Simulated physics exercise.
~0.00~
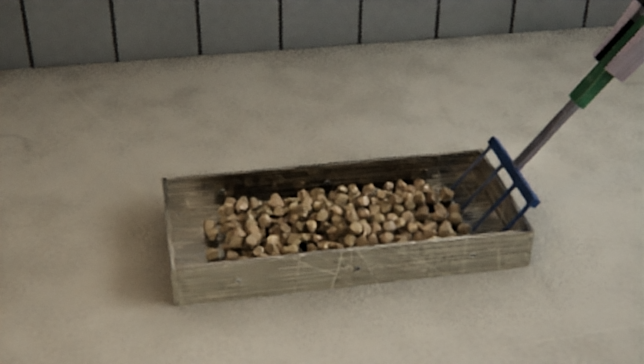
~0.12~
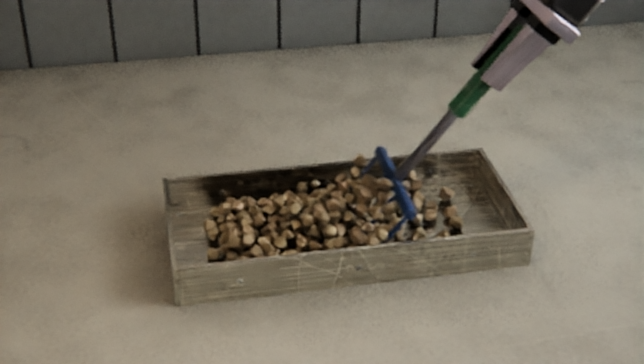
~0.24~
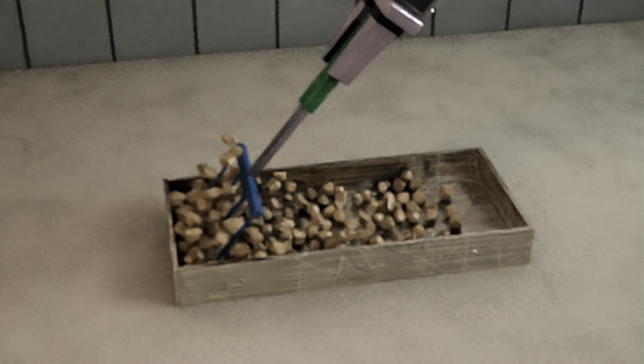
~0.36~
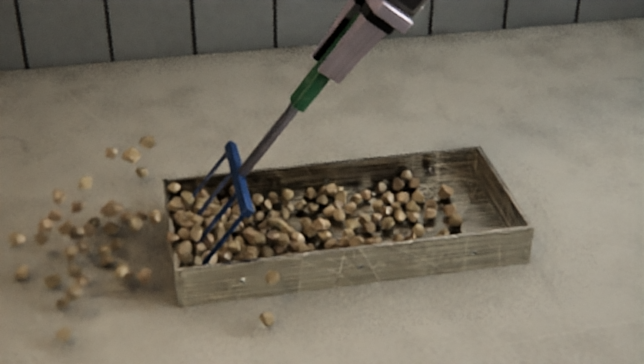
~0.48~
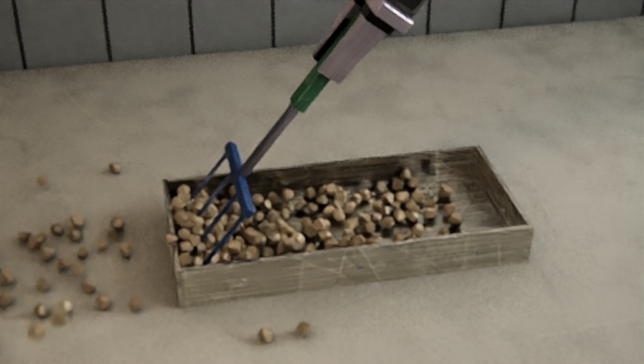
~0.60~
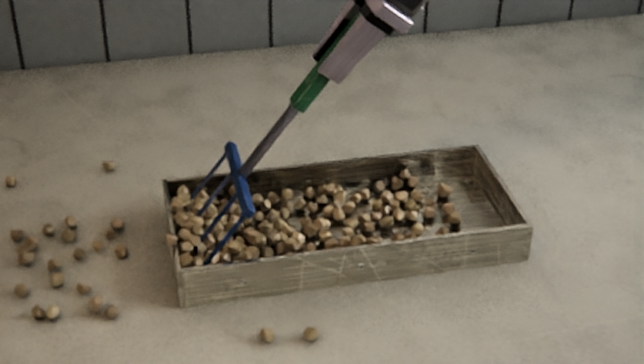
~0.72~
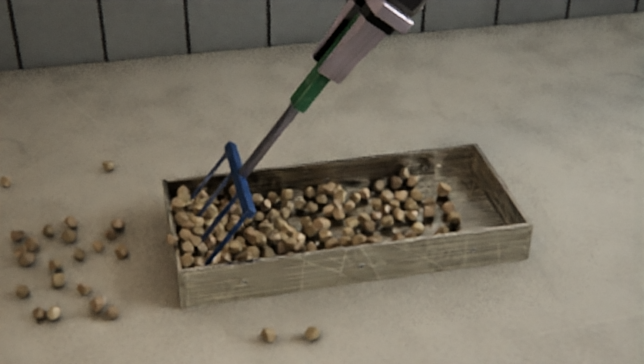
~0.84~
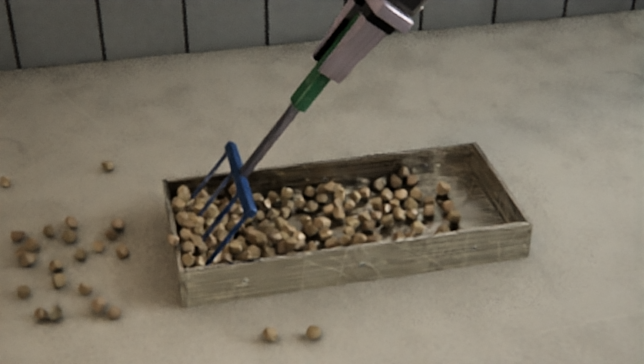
To begin with, a robot arm holds a blue fork at the right end of a shallow wooden tray heaped with small brownish pebbles on a pale table. The fork sweeps left through the heap, pushing the pebbles toward the left end. As it nears that end, pebbles pile up against the wall and some rise above the rim. The fork then stops, and a cluster flies over the left side, scattering onto the table. The stray pebbles settle mostly to the left, with a couple in front, while most remain in the tray beside the motionless fork.
